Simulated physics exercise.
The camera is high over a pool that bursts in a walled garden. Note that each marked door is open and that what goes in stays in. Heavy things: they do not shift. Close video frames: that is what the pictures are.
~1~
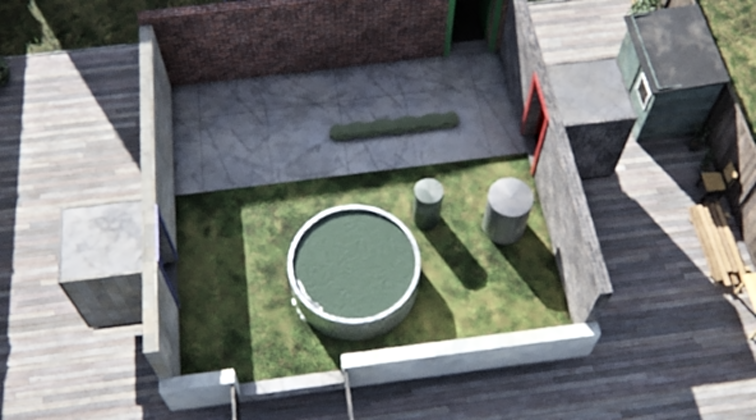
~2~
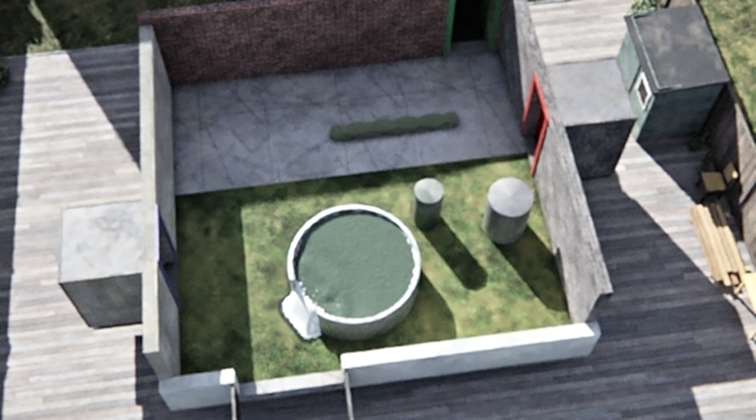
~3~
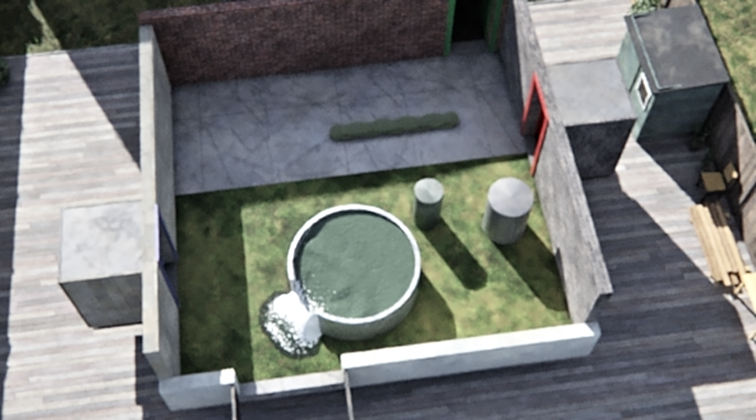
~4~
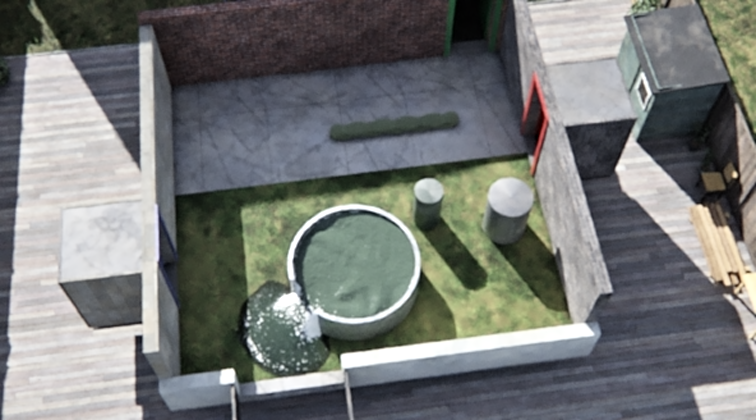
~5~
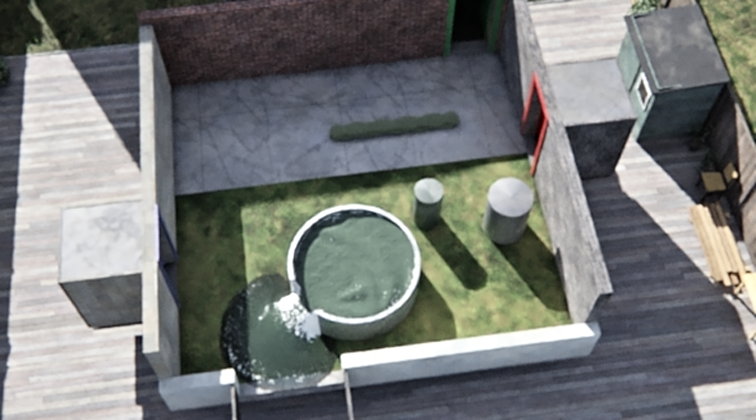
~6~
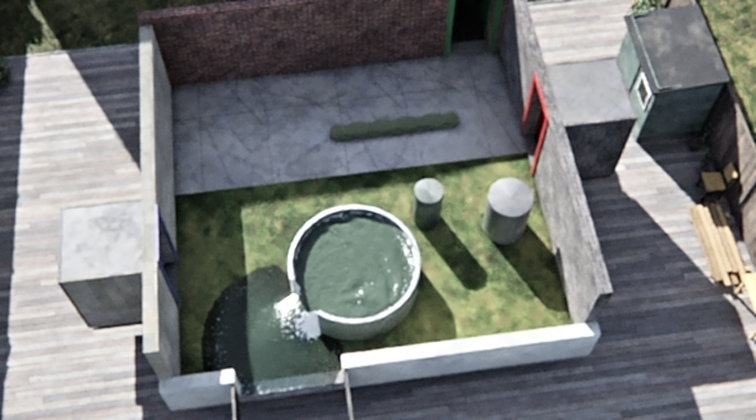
In the video, seen from high above, a round tank in a walled garden breaks open at its lower left side, and white, foaming water pours out, spreading across the grass in a widening dark pool toward the low front wall.
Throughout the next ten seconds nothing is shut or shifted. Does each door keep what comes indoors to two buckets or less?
My prediction: The green door will not go over two buckets; the red door will not go over two buckets; the blue door will be deluged.
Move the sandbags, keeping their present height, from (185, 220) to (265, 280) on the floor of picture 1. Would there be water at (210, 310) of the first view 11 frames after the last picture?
At that place: Under water.
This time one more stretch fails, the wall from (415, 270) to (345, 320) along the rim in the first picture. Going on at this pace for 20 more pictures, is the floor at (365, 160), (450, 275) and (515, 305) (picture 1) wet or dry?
Point one not reached; point two reached; point three reached.
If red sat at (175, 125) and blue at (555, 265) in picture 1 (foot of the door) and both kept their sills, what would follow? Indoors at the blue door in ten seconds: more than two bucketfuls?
The blue one takes less.
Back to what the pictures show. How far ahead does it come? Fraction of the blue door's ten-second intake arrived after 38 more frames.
Near 70 %, I'd say.
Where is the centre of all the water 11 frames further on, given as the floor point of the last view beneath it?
The water's middle lies around (315, 298).
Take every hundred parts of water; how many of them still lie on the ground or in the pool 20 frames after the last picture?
I'd put it at about 82 per cent.
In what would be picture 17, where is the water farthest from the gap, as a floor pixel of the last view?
I reckon the front has reached (177, 243) by then.
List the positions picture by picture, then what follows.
Still water in the round tank at (354, 264), in the first frame.
Water pours out at (306, 309) and has run to (284, 305), in the second frame.
The front is at (263, 322), out from the gap at (306, 310), in the third frame.
The front is at (256, 359), out from the gap at (306, 310), in the fourth frame.
Water pours out at (306, 310) and has run to a hidden place, in the fifth frame.
The front is at a hidden place, out from the gap at (306, 310), in the sixth frame.
A moment on, water covers 15 % of the floor; the green door not reached, the red door not reached, the blue door not reached.
Next, water covers 15 % of the floor; the green door not reached, the red door not reached, the blue door under two buckets in.
Then, water covers 20 % of the floor; the green door not reached, the red door not reached, the blue door over two buckets in.
Later, water covers 45 % of the floor; the green door not reached, the red door not reached, the blue door far over two buckets in.
In the end, water covers 55 % of the floor; the green door not reached, the red door not reached, the blue door far over two buckets in.
